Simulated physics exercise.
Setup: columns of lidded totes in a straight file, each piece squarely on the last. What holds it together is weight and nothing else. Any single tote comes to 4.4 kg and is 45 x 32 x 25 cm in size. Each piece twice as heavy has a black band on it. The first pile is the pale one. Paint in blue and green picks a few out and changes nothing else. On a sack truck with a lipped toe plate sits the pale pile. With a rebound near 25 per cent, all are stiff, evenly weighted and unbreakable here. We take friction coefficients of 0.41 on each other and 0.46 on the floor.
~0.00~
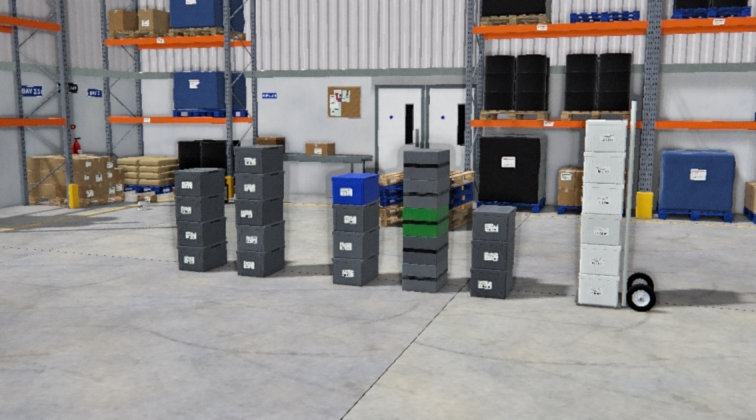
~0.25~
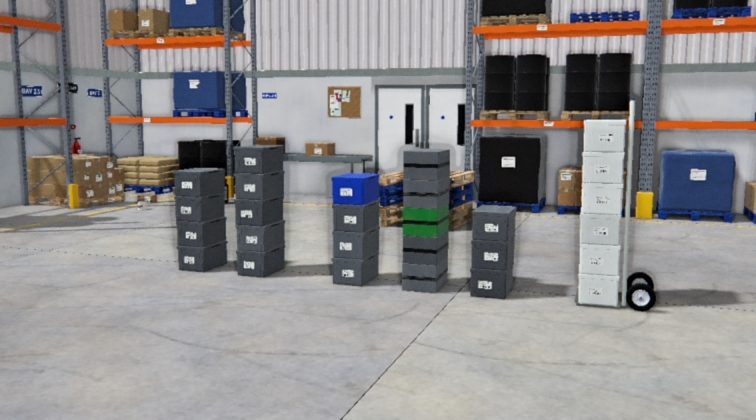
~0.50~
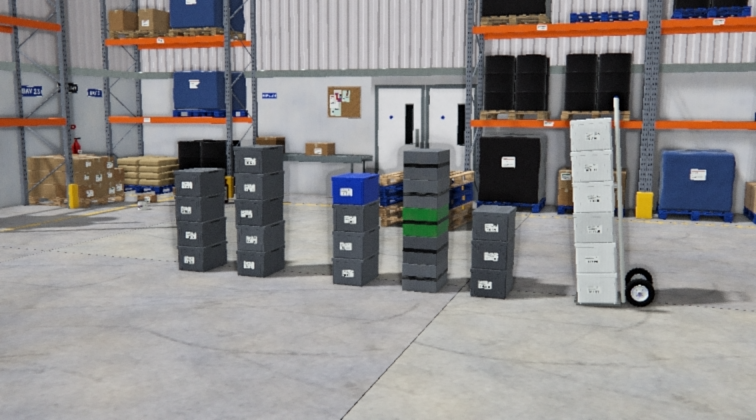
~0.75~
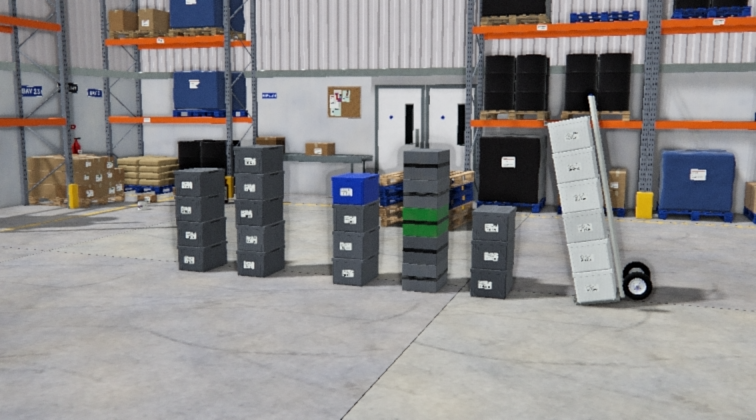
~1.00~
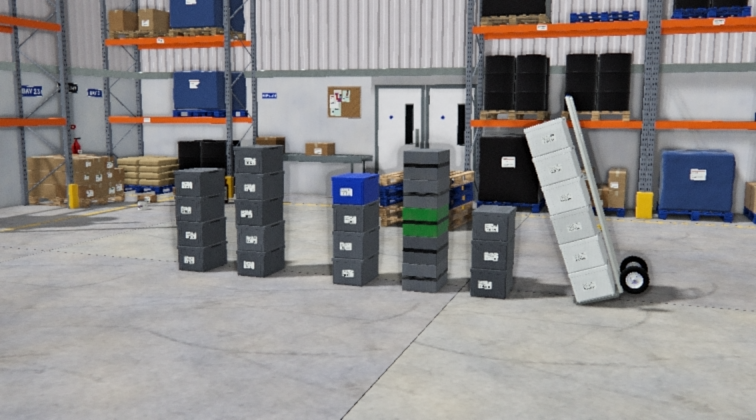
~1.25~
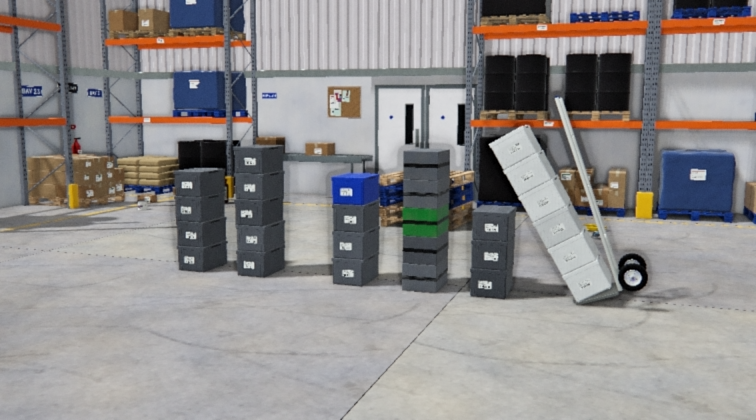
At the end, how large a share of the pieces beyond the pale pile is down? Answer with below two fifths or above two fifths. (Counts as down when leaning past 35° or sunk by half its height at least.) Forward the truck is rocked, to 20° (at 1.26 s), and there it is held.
Below two fifths.
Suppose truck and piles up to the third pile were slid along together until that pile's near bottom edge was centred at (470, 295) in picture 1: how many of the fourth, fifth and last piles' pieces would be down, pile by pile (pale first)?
Pile by pile, you'd see fourth at 0, fifth at 0 and last at 0 down.
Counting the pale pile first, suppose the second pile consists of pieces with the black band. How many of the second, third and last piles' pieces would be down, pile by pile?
Second 0, third 0, last 0.
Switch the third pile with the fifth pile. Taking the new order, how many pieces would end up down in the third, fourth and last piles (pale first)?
Down per pile: Third 0, fourth 0, last 0.
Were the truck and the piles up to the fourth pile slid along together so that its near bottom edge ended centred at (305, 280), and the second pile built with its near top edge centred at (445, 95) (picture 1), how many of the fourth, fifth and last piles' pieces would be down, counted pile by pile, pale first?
The tally would be fourth 4, then fifth 3, then last 3.
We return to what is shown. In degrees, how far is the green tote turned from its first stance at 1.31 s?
About 0°.
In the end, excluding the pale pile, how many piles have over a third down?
0.
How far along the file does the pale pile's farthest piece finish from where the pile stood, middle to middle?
I'd say close to 130 cm along.
After 1.31 s, 1 of the pale pile down; none of the 21 other totes down.
After 1.42 s, 6 of the pale pile down; none of the 21 other totes down, 1 disturbed.
After 1.62 s, 6 of the pale pile down; none of the 21 other totes down, 3 disturbed.
In the end (2.3 s), 6 of the pale pile down; none of the 21 other totes down, 4 disturbed; green tote unmoved; blue tote unmoved. That is 0 per cent. From the last view, middles, green tote near (426, 219), blue tote near (356, 189).
